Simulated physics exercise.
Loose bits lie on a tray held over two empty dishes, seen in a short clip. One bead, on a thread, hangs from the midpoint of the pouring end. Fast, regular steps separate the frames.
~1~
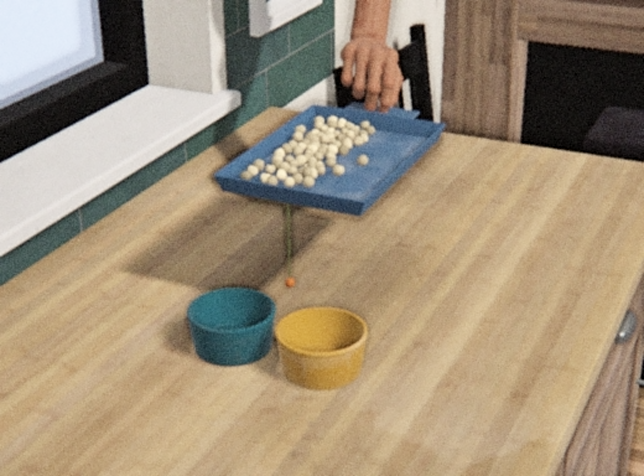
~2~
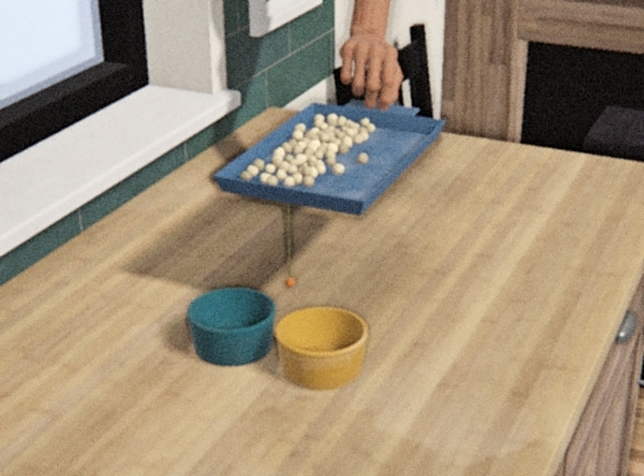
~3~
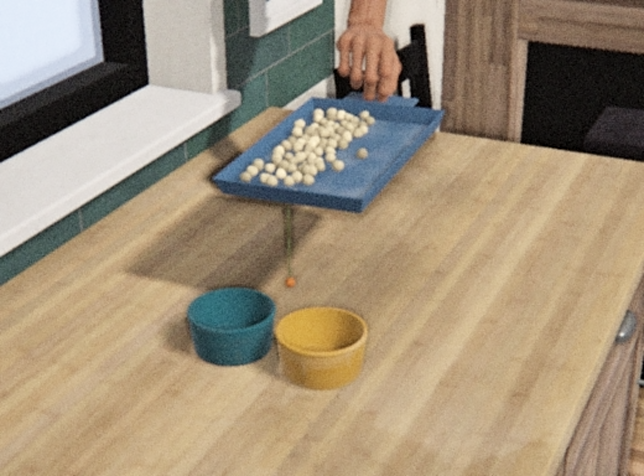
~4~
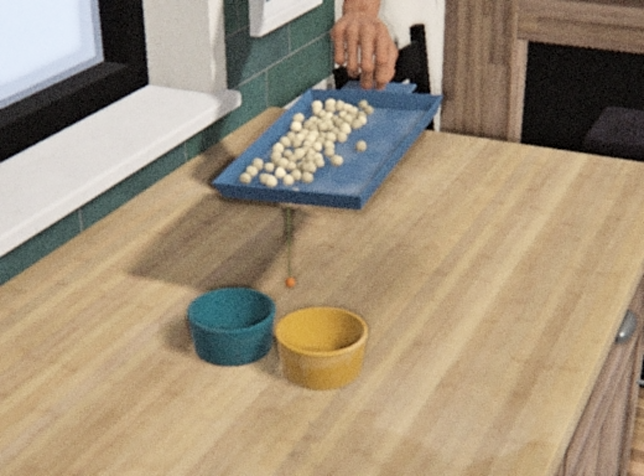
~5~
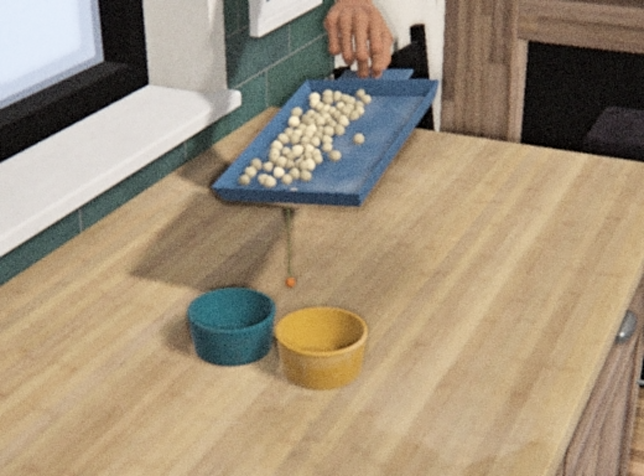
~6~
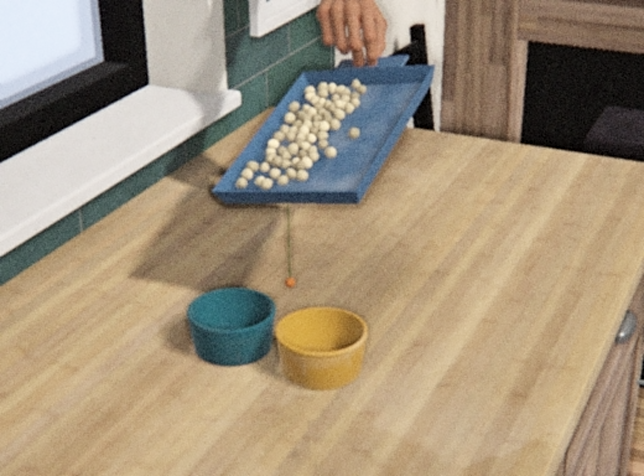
On a wooden counter by a window, a hand slowly raised the far end of a blue tray of pale round nuts, tilting it toward its left corner above a teal dish and a yellow one.
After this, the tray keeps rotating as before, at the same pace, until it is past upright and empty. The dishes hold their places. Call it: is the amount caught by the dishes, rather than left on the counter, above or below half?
Below half.
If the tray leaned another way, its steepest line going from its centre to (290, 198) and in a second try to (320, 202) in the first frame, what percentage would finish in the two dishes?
First some 90, then 80 per cent.
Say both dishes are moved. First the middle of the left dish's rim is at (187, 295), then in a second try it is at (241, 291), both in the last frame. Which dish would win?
Left side first, Left side second.
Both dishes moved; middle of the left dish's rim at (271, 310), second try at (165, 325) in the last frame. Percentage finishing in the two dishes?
First some 0, then 0 per cent.
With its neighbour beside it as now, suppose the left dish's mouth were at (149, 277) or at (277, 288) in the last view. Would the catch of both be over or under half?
So that's a greater portion the first time round, a lesser portion the second.
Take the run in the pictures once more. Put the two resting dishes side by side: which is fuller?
Once things settle, the left of the two ends up fuller.
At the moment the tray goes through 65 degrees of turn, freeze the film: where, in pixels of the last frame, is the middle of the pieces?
In the last view the centre sits at roughly (258, 153).
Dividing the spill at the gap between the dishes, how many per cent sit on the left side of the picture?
Some 90 per cent.
Soon, tray tipped steeply; all on the tray.
A while on, tray tipped past a quarter turn; a stray few on the tray; about a third in the left dish; about half outside both; a small part in the air.
Towards the end, tray tipped past a quarter turn; about a third in the left dish; about two thirds outside both.
Finally, tray tipped past a quarter turn; none in the right dish; about a third in the left dish; about two thirds outside both.
